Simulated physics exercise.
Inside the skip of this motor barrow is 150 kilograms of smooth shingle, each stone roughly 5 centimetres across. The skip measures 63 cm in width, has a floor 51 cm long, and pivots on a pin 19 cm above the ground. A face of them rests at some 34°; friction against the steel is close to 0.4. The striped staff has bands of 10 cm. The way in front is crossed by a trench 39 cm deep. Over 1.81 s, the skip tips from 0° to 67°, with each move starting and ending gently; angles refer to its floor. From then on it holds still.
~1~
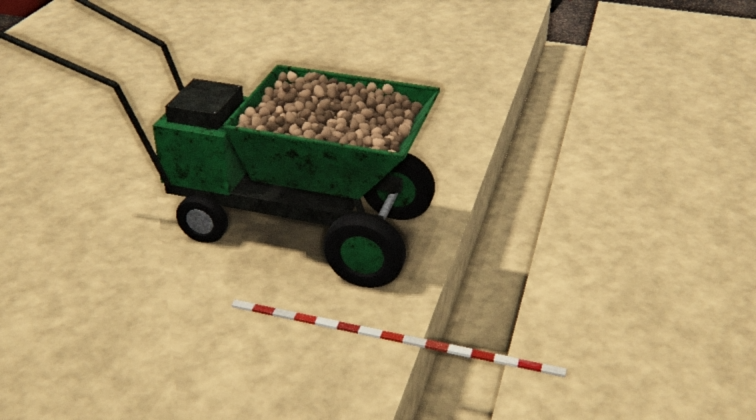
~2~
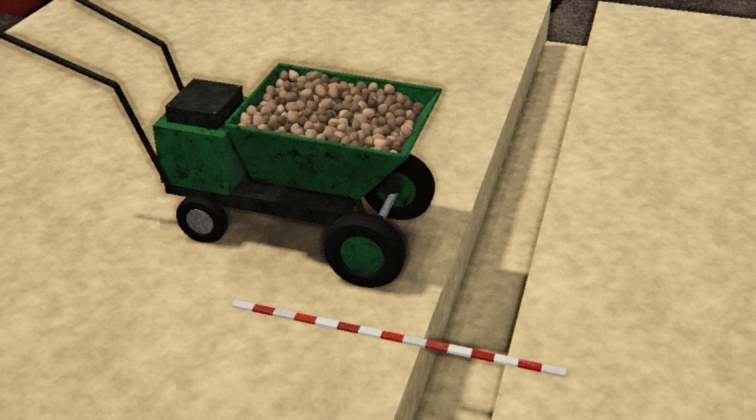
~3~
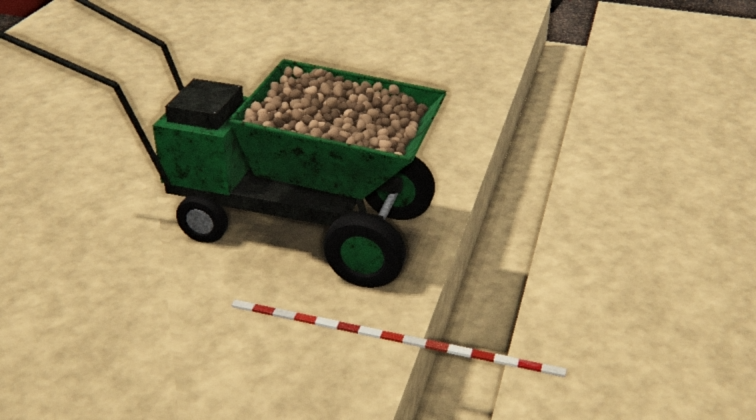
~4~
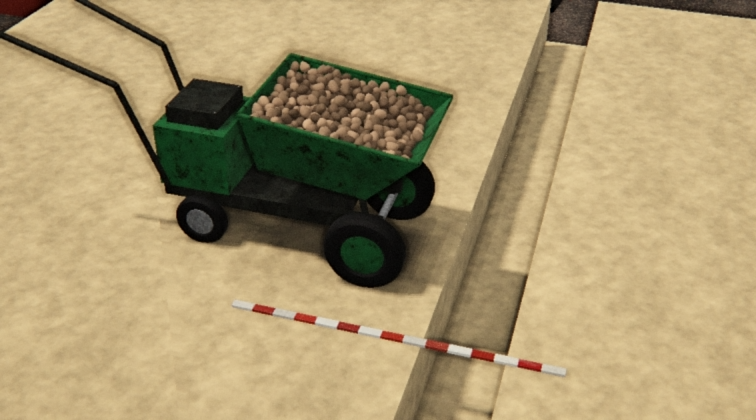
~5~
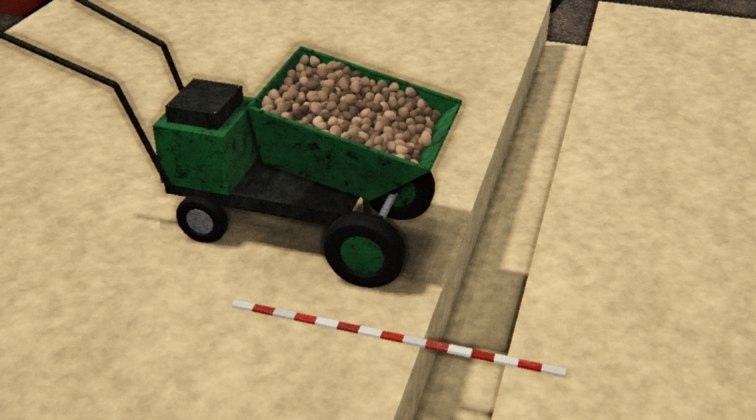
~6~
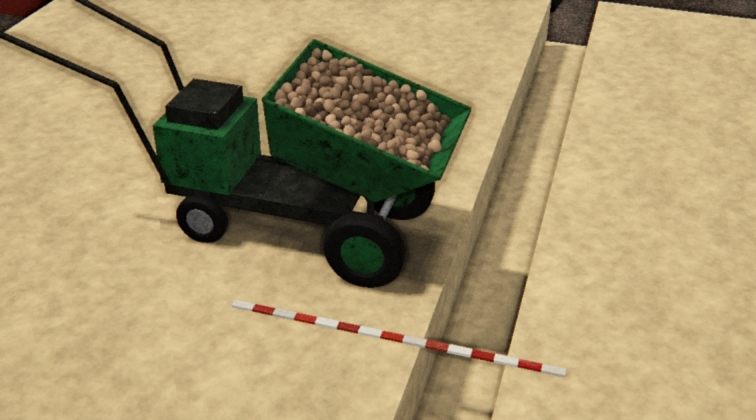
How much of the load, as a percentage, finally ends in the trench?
I would put it at about 50 per cent.
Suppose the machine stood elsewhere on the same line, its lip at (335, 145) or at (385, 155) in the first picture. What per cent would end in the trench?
Roughly 100 in a hundred from the first, 70 in a hundred from the second.
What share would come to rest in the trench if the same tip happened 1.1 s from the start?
I'd put it at some 45 in a hundred.
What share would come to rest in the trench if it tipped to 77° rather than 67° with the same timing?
It would be close to 45 percent.
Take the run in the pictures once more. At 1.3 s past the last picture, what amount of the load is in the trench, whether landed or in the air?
Approx. 15 % of the load.
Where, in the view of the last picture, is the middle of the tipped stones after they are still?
The resting stones are centred at roughly (520, 308).
Then, 0.8 s after the last picture the floor is at 57°, 97 % in the skip, 2 % in the trench; the foremost stones are at (520, 245).
Then, 1.3 s after the last picture the floor is at 67°, 49 % in the skip, 15 % in the trench, 36 % past the trench; the foremost stones are at (648, 293).
Then, 1.7 s after the last picture the floor is at 67°, 24 % in the skip, 25 % in the trench, 51 % past the trench; the foremost stones are at (712, 300).
Then, 3.6 s after the last picture the floor is at 67°, 0 % in the skip, 50 % in the trench, 50 % past the trench; the foremost stones are at (750, 329).
